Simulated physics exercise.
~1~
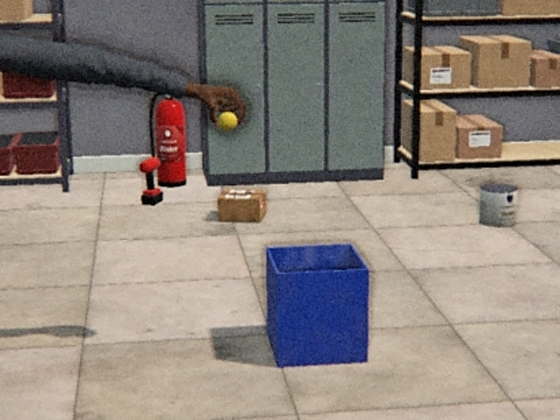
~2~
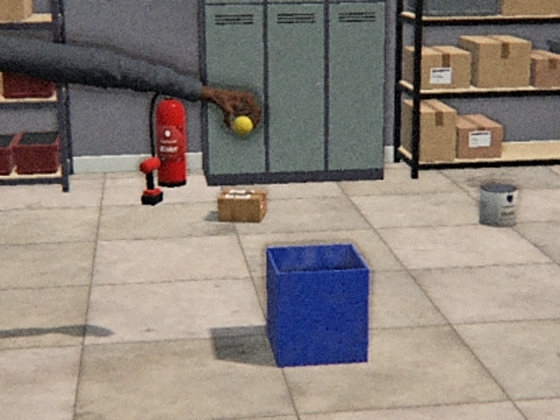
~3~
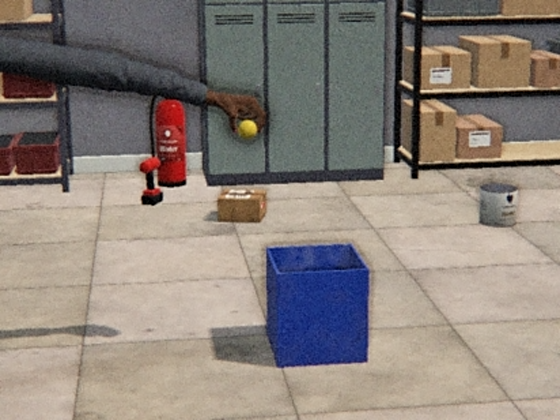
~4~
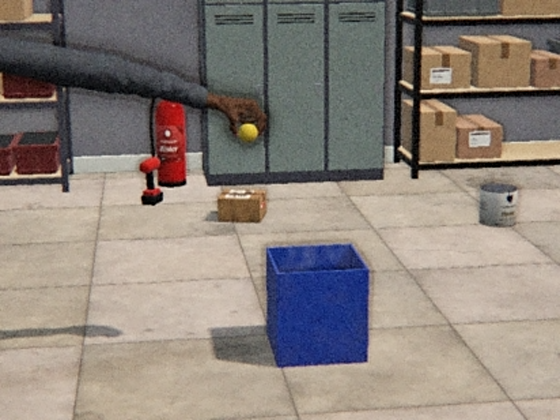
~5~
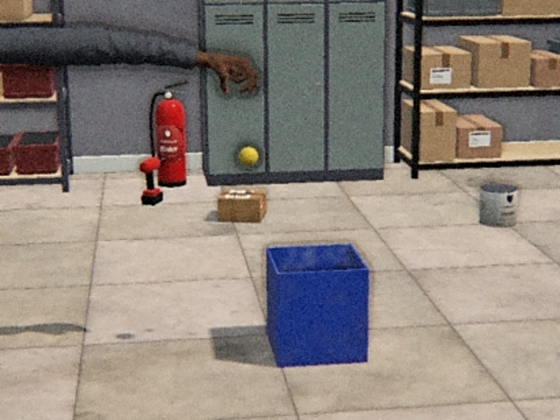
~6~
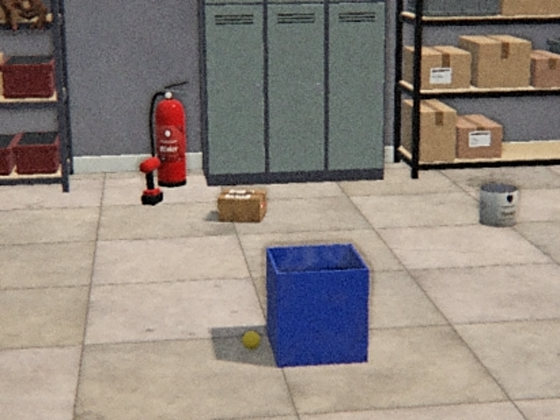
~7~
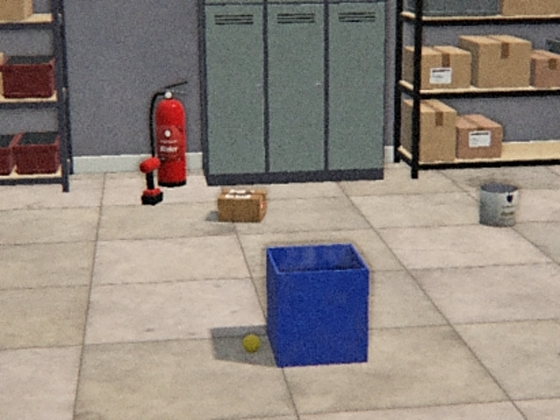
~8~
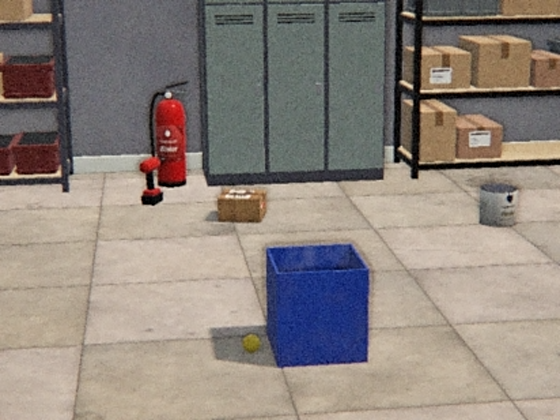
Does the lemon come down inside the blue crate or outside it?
The lemon comes down outside, on the floor just to the left of the blue crate.
A hand moves a lemon right and drops it, and it lands beside the blue crate.
